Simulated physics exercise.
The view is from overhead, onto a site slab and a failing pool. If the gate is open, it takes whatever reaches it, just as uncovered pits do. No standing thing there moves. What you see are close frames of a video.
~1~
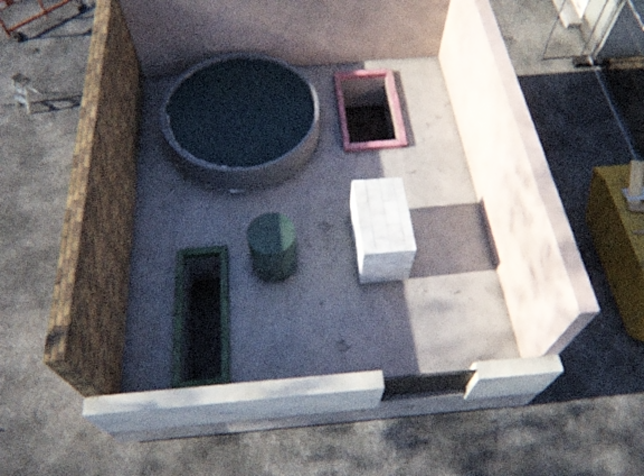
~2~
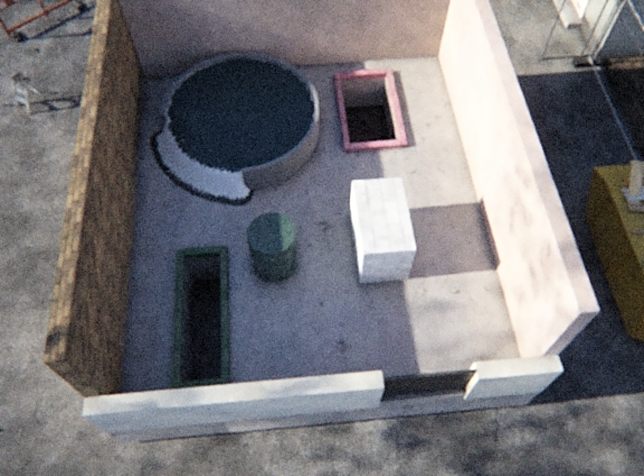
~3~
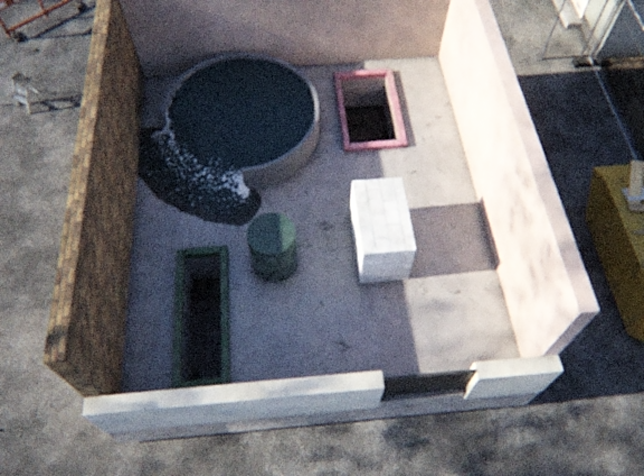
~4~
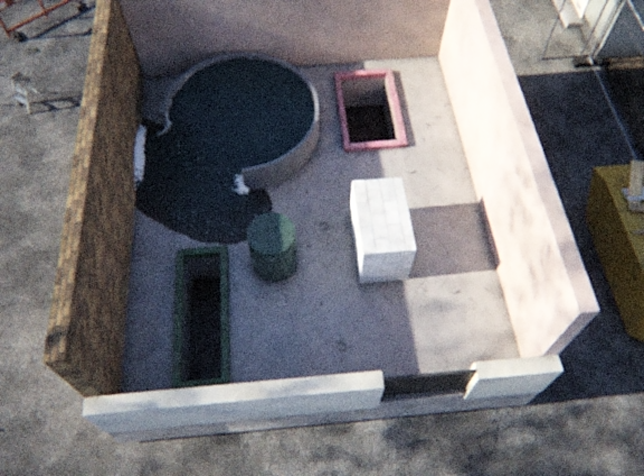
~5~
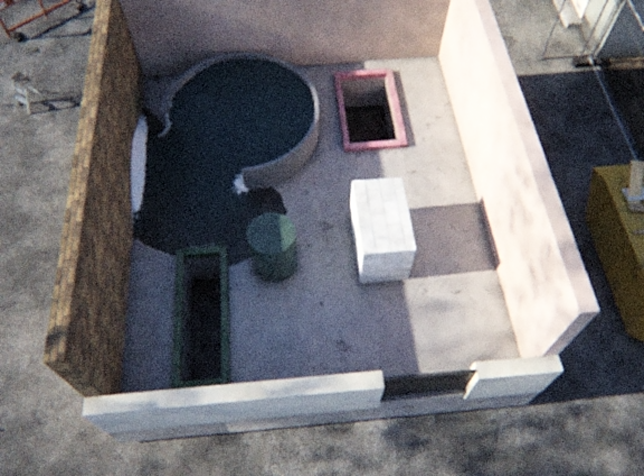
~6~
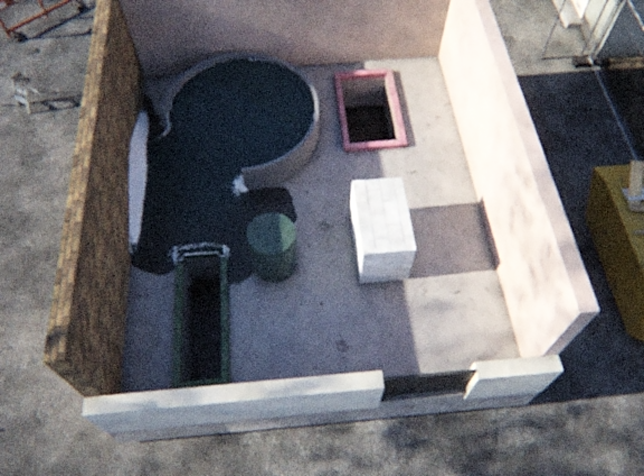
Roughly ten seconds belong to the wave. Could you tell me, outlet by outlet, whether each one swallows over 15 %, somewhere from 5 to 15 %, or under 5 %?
Sure: The gate swallows under 5 %, the pink pit swallows under 5 %, the green pit swallows over 15 %.
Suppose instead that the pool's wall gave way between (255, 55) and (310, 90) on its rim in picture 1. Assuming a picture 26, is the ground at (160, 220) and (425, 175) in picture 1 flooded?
In order: Spared and swamped.
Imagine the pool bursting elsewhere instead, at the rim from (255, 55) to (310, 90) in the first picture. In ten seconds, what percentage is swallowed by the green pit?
The green pit gets 0 per cent.
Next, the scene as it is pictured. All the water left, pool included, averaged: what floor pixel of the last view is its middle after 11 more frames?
Around pixel (207, 181) of the last picture.
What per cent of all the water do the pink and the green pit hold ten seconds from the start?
Close to 0 per cent, and close to 24 per cent.
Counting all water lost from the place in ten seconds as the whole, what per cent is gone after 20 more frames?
Roughly 45 %.
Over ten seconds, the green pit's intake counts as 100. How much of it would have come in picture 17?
My figure is 15 in a hundred.
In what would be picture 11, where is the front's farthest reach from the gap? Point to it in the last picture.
I would point to (121, 398).
A moment on, water covers 25 % of the floor; the gate 0 %, the pink pit 0 %, the green pit 1 %.
Next, water covers 30 % of the floor; the gate 0 %, the pink pit 0 %, the green pit 3 %.
Then, water covers 45 % of the floor; the gate 0 %, the pink pit 0 %, the green pit 11 %.
Later, water covers 80 % of the floor; the gate 0 %, the pink pit 0 %, the green pit 22 %.
In the end, water covers 100 % of the floor; the gate 0 %, the pink pit 0 %, the green pit 25 %.
